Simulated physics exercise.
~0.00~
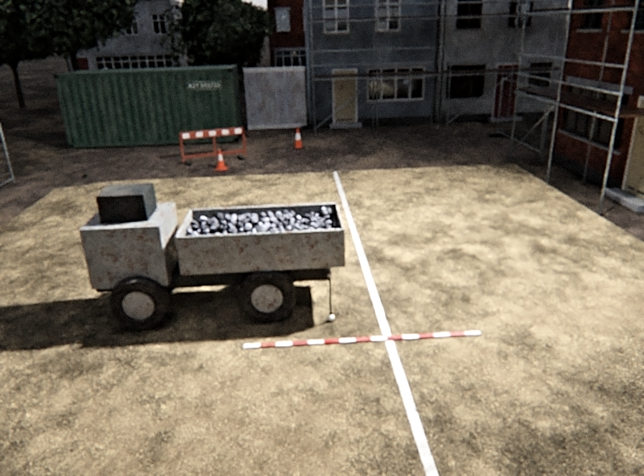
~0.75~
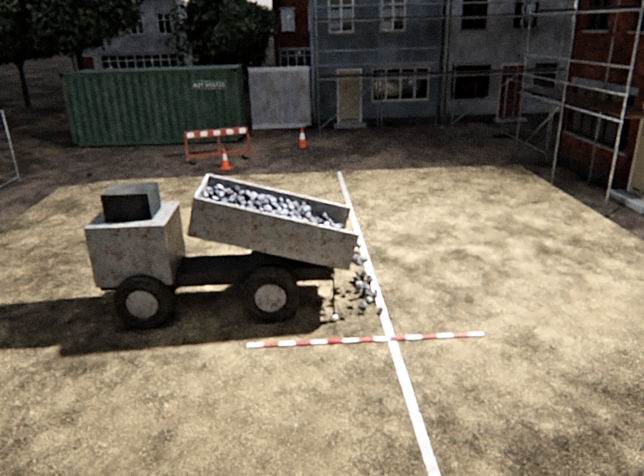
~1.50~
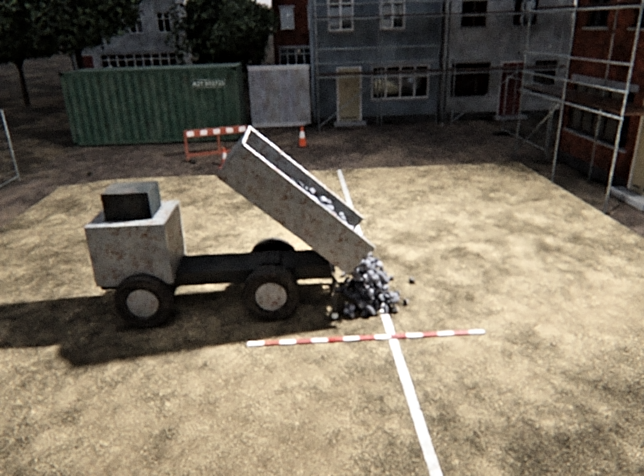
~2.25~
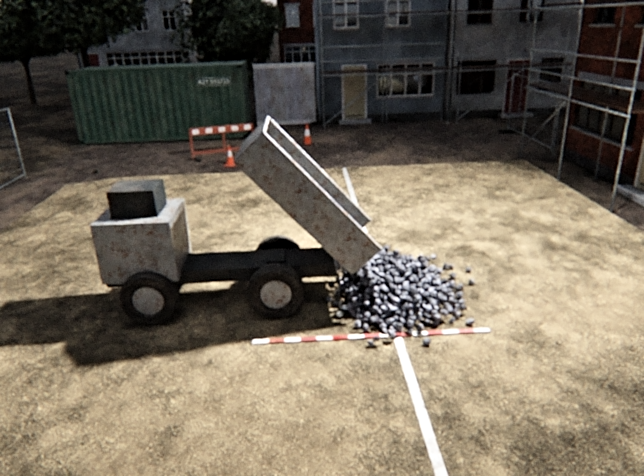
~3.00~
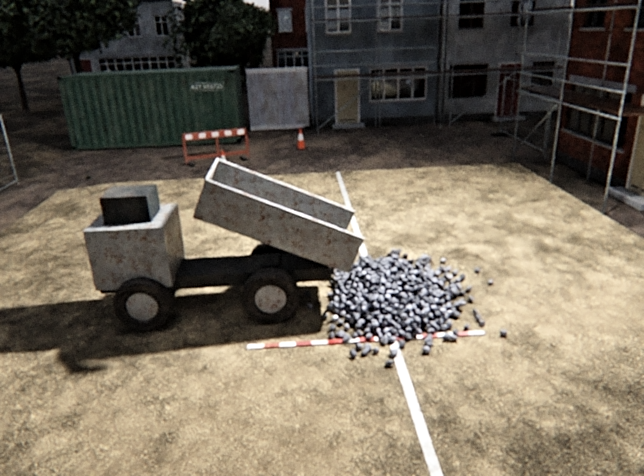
The footage shows a grey tipping truck on a building site raising its bed steeply, so that dark stones slide out at the right and spread in a heap across a painted white line, before the emptied bed swings partway back down.
